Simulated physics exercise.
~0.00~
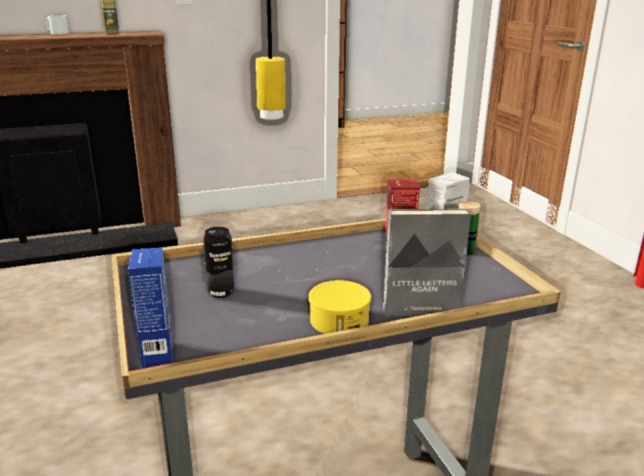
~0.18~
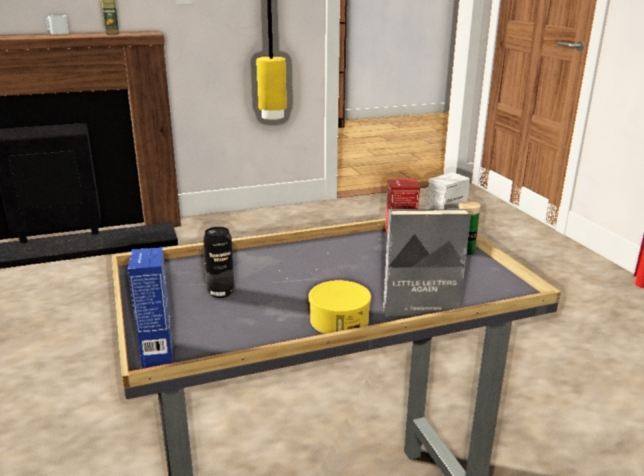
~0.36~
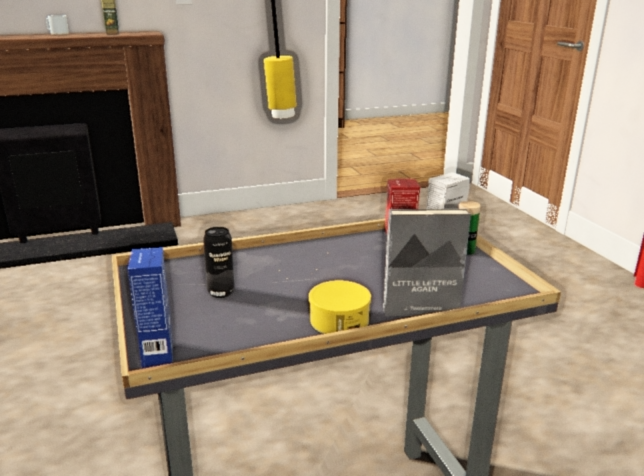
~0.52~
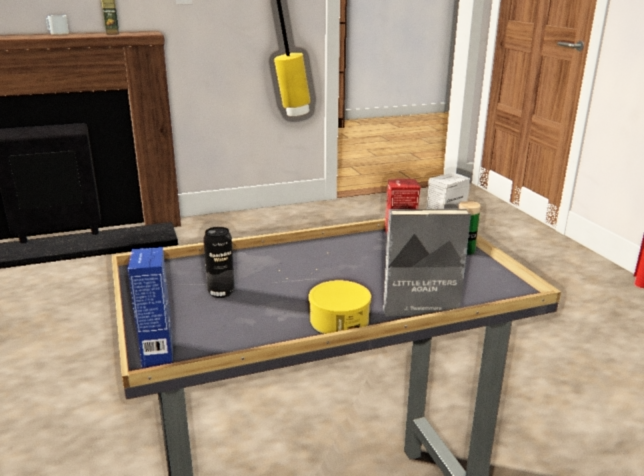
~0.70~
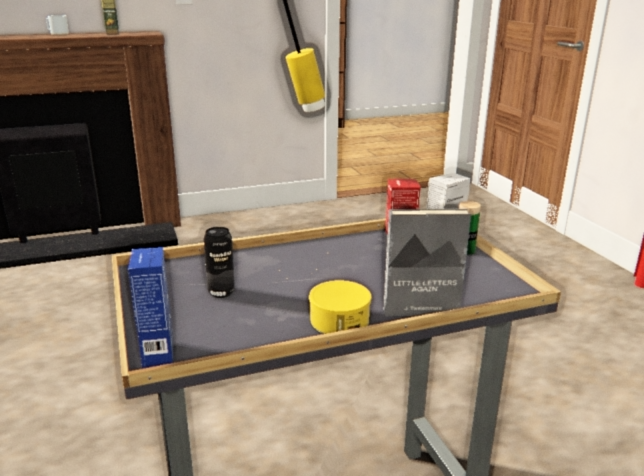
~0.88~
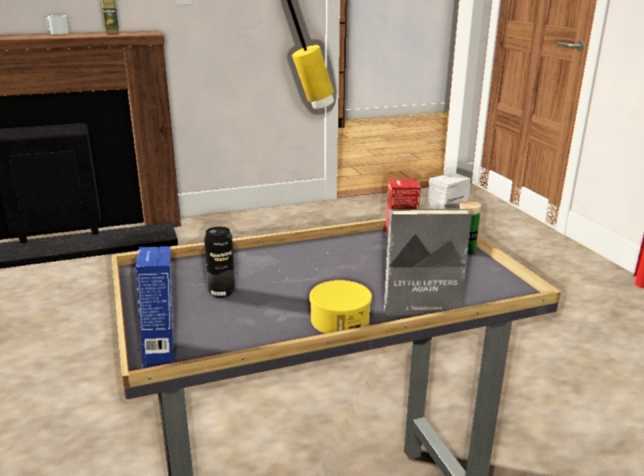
In a room with a fireplace, a hanging yellow lamp swung steadily to the right above a railed table of cartons, a book and a tub, and then the blue carton shifted slightly.
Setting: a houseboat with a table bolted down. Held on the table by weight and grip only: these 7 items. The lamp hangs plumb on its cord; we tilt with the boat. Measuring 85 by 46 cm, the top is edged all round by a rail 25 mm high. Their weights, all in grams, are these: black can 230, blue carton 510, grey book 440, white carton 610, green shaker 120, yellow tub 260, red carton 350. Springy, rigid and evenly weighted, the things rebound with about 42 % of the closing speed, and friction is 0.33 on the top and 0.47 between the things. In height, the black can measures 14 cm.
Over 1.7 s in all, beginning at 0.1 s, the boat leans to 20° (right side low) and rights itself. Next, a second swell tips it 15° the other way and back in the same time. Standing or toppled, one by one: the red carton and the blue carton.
Red carton - standing; blue carton - toppled.
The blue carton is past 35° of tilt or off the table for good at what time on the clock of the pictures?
I'd say around the 1.1 s mark.
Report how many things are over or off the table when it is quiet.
I make it 1.
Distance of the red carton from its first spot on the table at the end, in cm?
Roughly 2 centimetres.
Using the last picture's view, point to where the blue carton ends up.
Near (284, 314).
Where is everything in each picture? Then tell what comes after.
The first picture shows boat level; red carton (402, 209); blue carton (153, 309).
The second picture shows boat level; white carton (446, 210).
The third picture shows floor tilted 4°, right side down; yellow tub (340, 309); black can (219, 263).
The fourth picture shows floor tilted 10°, right side down; grey book (425, 264); white carton (446, 210).
The fifth picture shows floor tilted 16°, right side down; yellow tub (340, 309).
The sixth picture shows floor tilted 20°, right side down; red carton (403, 209); blue carton (157, 308) 3° off its base.
After 1.08 s, floor tilted 19°, right side down; blue carton 34° off its base near (189, 306).
After 1.18 s, floor tilted 17°, right side down; blue carton on its side near (229, 325); red carton moved 2 cm near (409, 208); grey book moved 2 cm.
After 1.38 s, floor tilted 10°, right side down; blue carton on its side near (278, 316); red carton moved 2 cm near (410, 208); yellow tub moved 5 cm.
After 2.68 s, floor tilted 15°, left side down; blue carton on its side near (284, 313); red carton moved 2 cm near (410, 208); yellow tub moved 6 cm.
In the end (4.0 s), toppled on the table, blue carton; not toppled but over 5 cm from the start, yellow tub; the other 5 under 5 cm from the start. At the end, from the last picture's camera, red carton near (410, 208), blue carton near (284, 314).
